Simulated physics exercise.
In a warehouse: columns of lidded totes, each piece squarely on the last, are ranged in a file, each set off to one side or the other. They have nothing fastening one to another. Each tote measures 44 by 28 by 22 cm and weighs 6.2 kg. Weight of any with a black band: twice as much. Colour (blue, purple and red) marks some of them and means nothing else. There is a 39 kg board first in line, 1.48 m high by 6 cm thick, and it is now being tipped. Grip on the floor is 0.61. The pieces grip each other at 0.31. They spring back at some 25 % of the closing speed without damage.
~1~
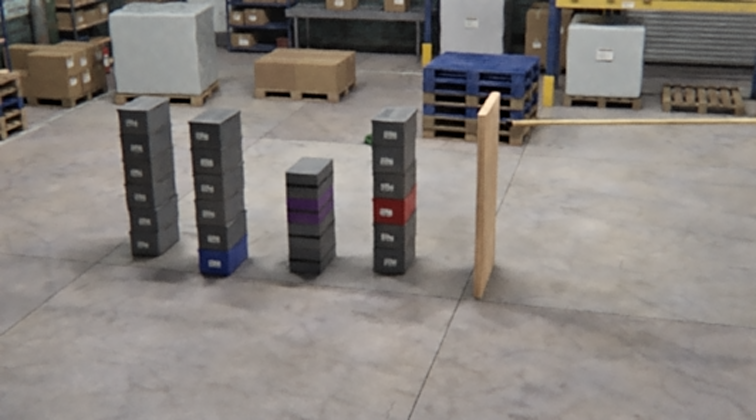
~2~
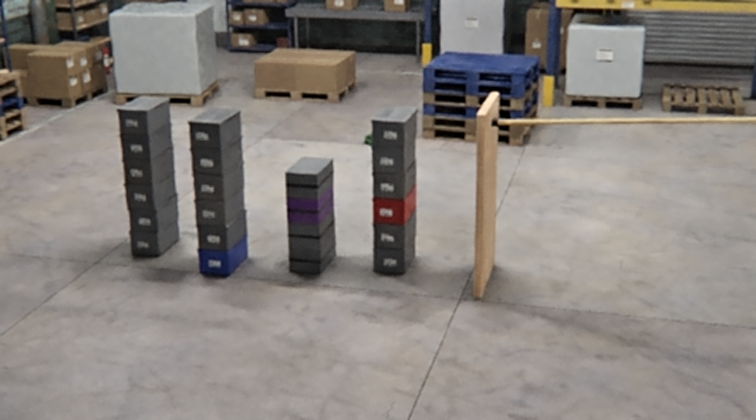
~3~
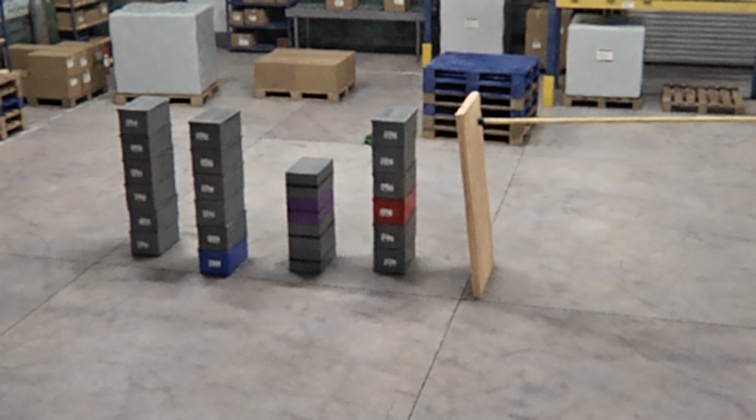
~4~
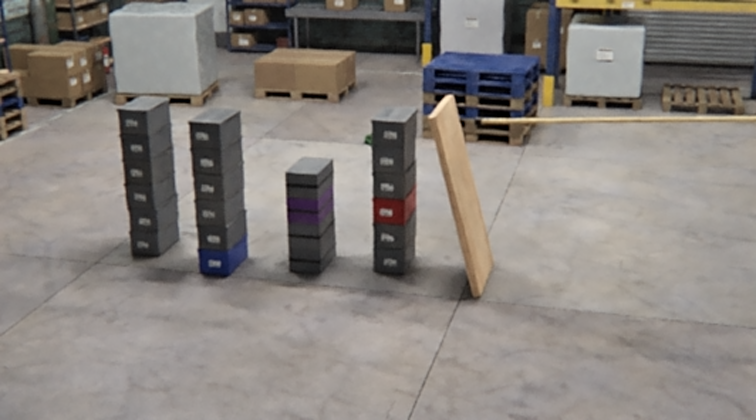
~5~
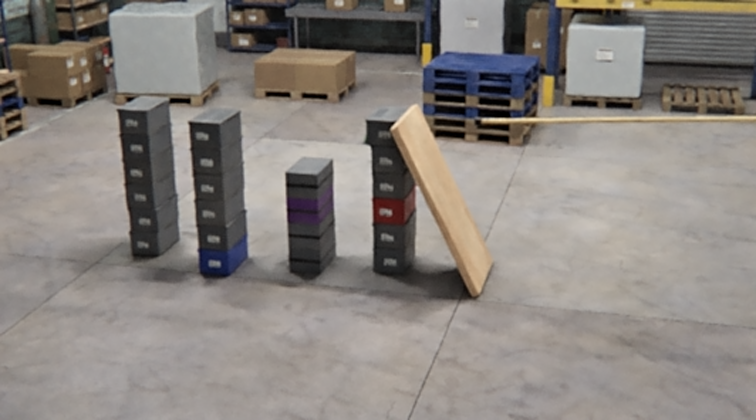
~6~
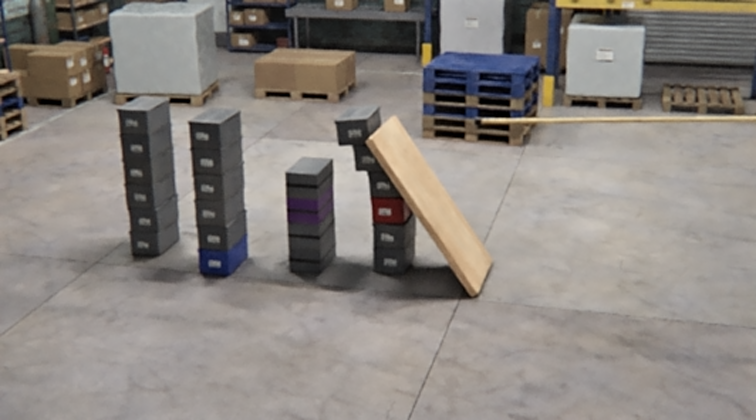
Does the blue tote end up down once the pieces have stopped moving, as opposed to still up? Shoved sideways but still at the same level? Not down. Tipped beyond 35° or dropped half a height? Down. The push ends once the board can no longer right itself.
No.
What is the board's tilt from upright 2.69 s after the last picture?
Around 65 degrees.
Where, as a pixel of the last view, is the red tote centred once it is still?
End point in last frame: Roughly (363, 240).
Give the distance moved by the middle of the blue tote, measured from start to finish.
It ends some 0 cm from where it began.
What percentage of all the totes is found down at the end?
About 70% of them.
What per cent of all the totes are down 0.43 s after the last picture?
By that time it is 15 percent.
Then, 0.43 s after the last picture, board 53° from upright; 3 of the 22 totes down; blue tote unmoved; red tote leaning 38°.
Then, 1.09 s after the last picture, board 64° from upright; 6 of the 22 totes down; blue tote unmoved; red tote on its side.
Then, 2.69 s after the last picture, board 65° from upright; 11 of the 22 totes down; blue tote unmoved; red tote on its side.
Then, 3.21 s after the last picture, board 65° from upright; 15 of the 22 totes down; blue tote unmoved; red tote on its side.
At rest, board 65° from upright; 15 of the 22 totes down; blue tote unmoved; red tote on its side; purple tote on its side. As the last picture would show them, middles, blue tote near (224, 253), red tote near (363, 240).
